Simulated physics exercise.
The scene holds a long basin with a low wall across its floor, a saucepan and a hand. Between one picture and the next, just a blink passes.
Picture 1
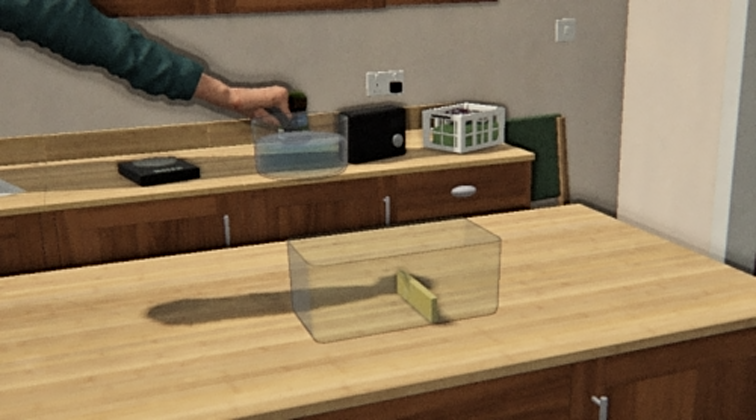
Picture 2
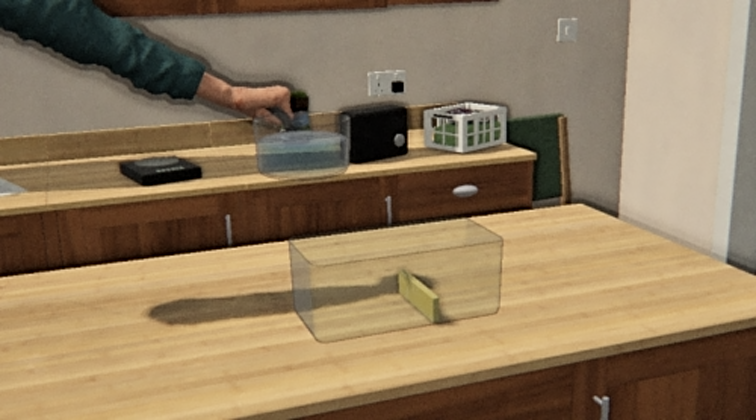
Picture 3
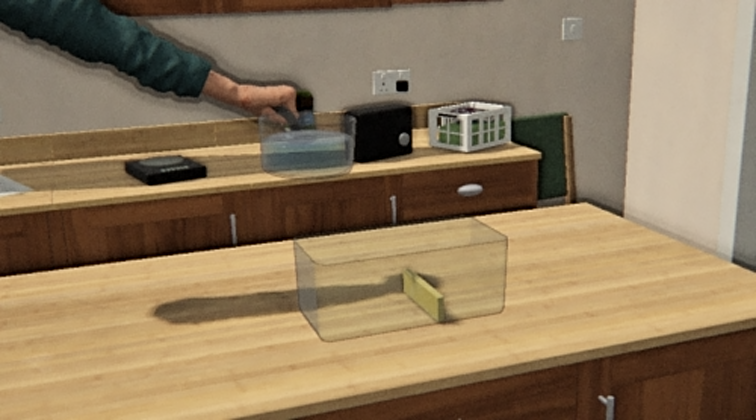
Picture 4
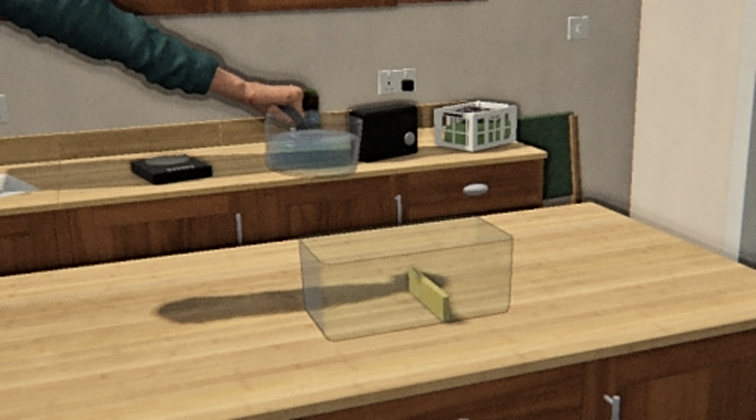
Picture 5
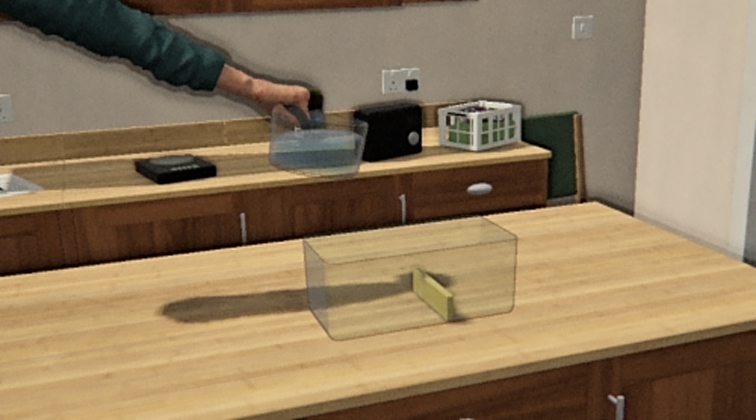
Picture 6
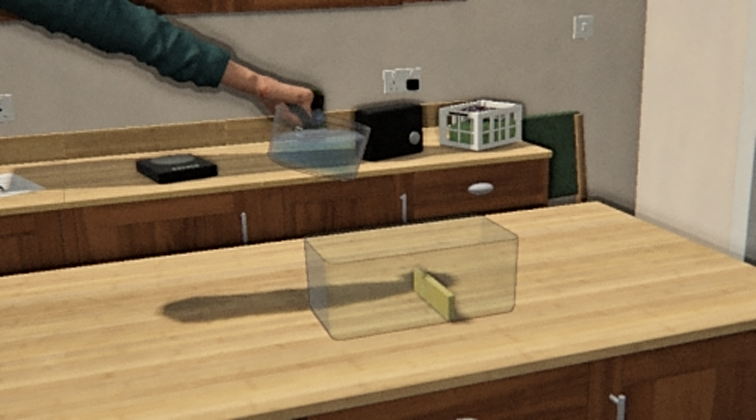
A hand held a clear container of bluish water above a long, see-through basin with a low yellowish wall across its floor, and gradually tilted it, right side downward, while shifting slightly right.
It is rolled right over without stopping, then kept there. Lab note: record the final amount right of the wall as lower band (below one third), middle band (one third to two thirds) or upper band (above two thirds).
Lower than a third.
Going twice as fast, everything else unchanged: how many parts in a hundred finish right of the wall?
About 5 per cent.
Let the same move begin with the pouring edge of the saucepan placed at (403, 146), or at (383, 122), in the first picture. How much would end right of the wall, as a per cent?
Roughly 80 % the first time and roughly 65 % the second.
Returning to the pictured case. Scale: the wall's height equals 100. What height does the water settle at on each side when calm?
On the left roughly 60, on the right roughly 0.
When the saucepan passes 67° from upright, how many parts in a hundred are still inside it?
Looks like roughly 65 percent is still held.
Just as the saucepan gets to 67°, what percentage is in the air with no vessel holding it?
That comes to near 30 percent.
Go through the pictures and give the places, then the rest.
It leans 0°; its right rim is at (345, 117); the water meets the walls at (256, 143) and (342, 135); the long basin's rim runs from (298, 254) to (482, 229); the wall's top is at (416, 284), in the first picture.
It leans 1°; its right rim is at (347, 117); the water meets the walls at (257, 143) and (344, 135), in the second picture.
It leans 3°; its right rim is at (352, 118); the water meets the walls at (262, 142) and (349, 135), in the third picture.
It leans 6°; its right rim is at (359, 120); the water meets the walls at (268, 141) and (355, 134), in the fourth picture.
It leans 11°; its right rim is at (364, 124); the water meets the walls at (272, 141) and (360, 134), in the fifth picture.
It leans 17°; its right rim is at (367, 128); the water meets the walls at (272, 141) and (361, 133), in the sixth picture.
A moment on, the saucepan is tipped part way and 64 per cent is still to pour, 7 is left of the wall and 0 right of it.
Next, the saucepan is tipped on its side and 14 per cent is still to pour, 70 is left of the wall and 2 right of it.
Then the saucepan is tipped right over and 1 per cent is still to pour, 93 is left of the wall and 4 right of it.
Later the saucepan is tipped right over and 0 per cent is still to pour, 95 is left of the wall and 4 right of it.
Finally, 95 per cent lies left of the wall, 4 right of it and 1 outside.
